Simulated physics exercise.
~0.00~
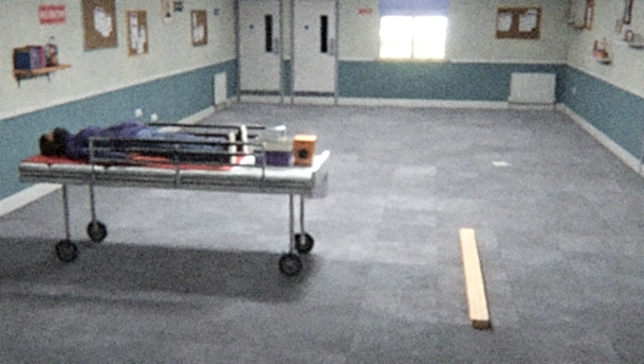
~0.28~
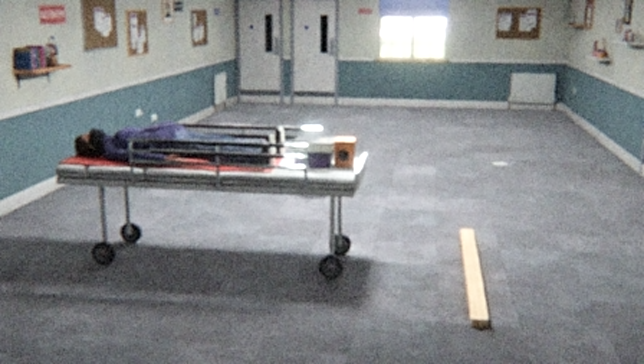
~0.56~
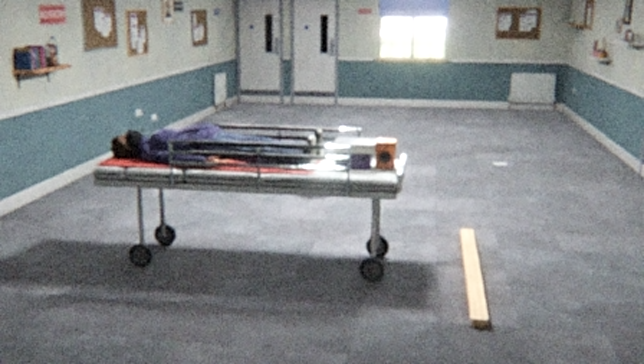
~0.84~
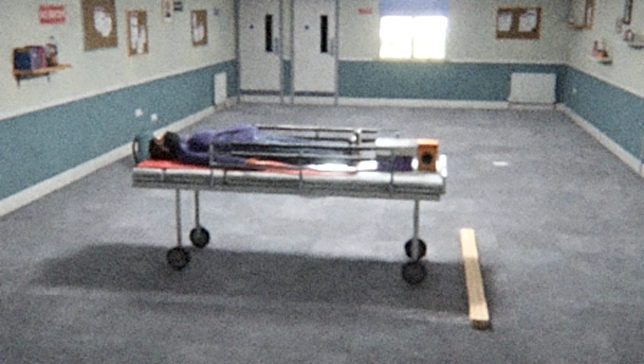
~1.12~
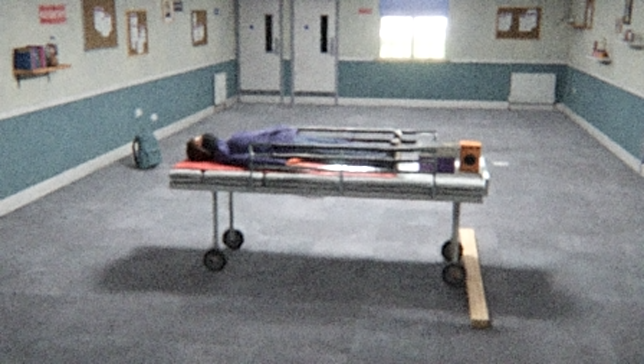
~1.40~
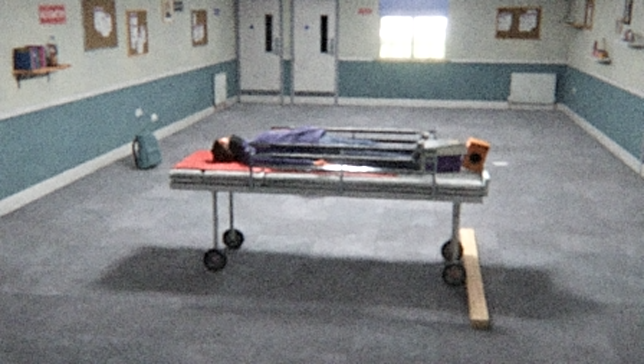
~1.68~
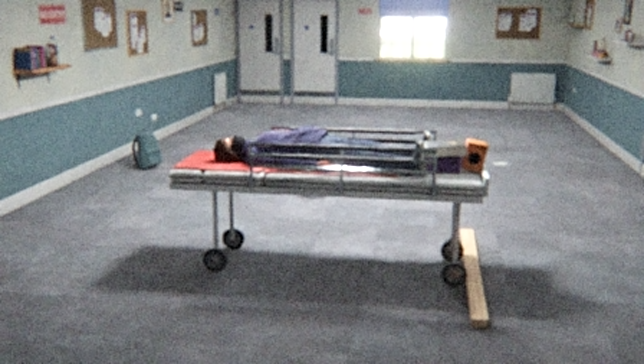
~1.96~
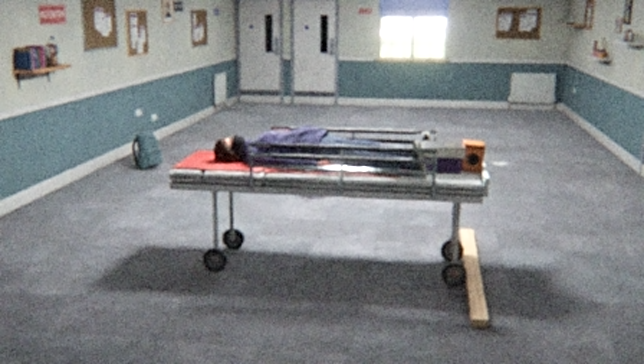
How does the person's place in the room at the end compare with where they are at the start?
The person starts on the left side of the room and ends well to the right, around the middle of the view, still lying on the trolley.
A person in dark clothing lies face up, head to the left, on a wheeled trolley with a red sheet, seen from the side in a hall with teal and white walls. An upright orange pump, a purple case and a black folder sit near the feet, and a pale wooden strip lies on the grey floor to the right. The trolley rolls right until its front wheels meet the strip and it stops. The person slides slightly further toward the foot end, while the orange pump leans, then settles upright. Everything stays aboard, and the trolley rests level.
